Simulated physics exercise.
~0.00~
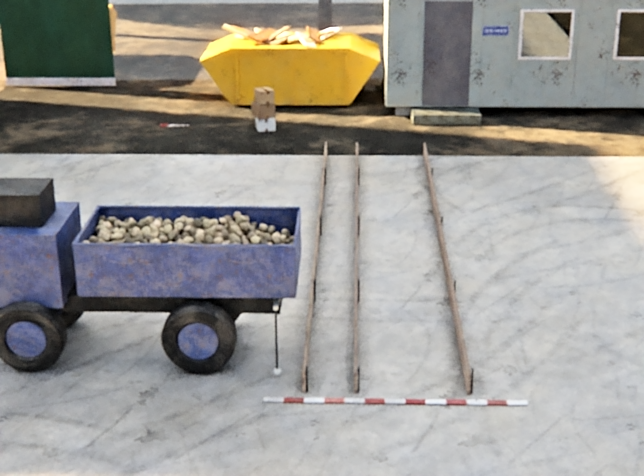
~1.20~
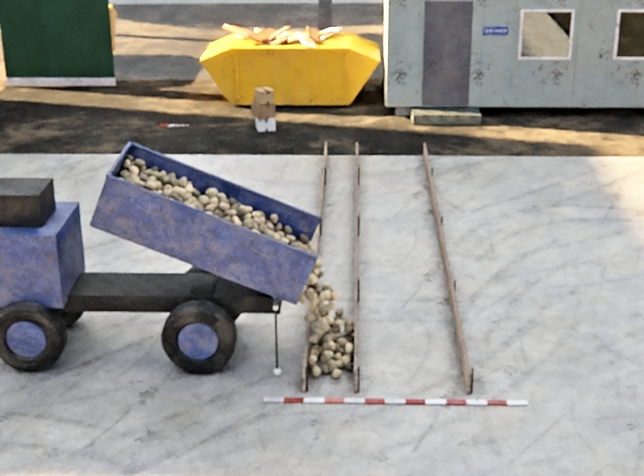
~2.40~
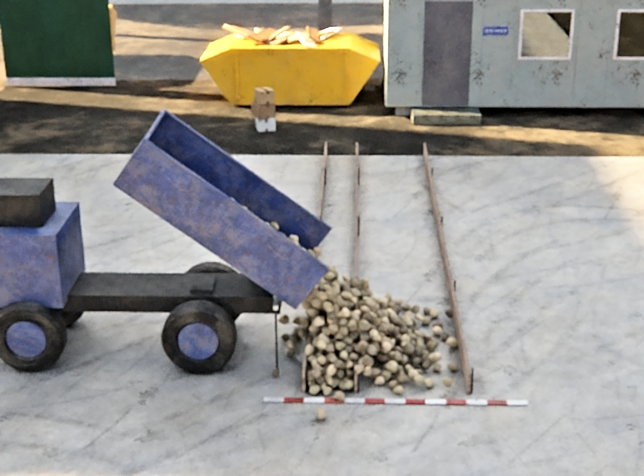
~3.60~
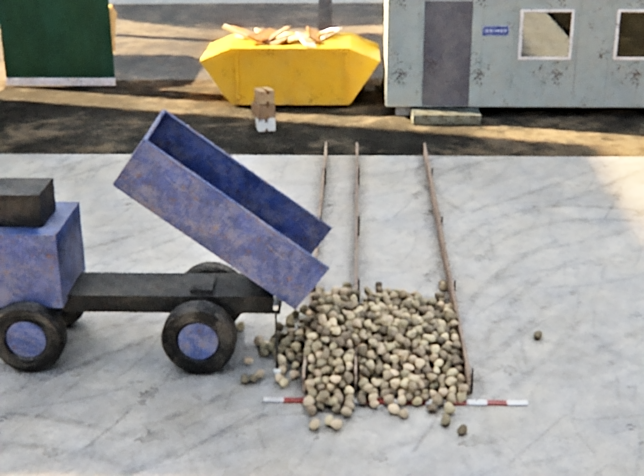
The footage shows a blue truck loaded with rounded stones on pale ground, its bed tilting up steeply so the stones pour off to the right over thin planks, until the bed stands empty and still raised above a broad heap, with a few strays beyond it.
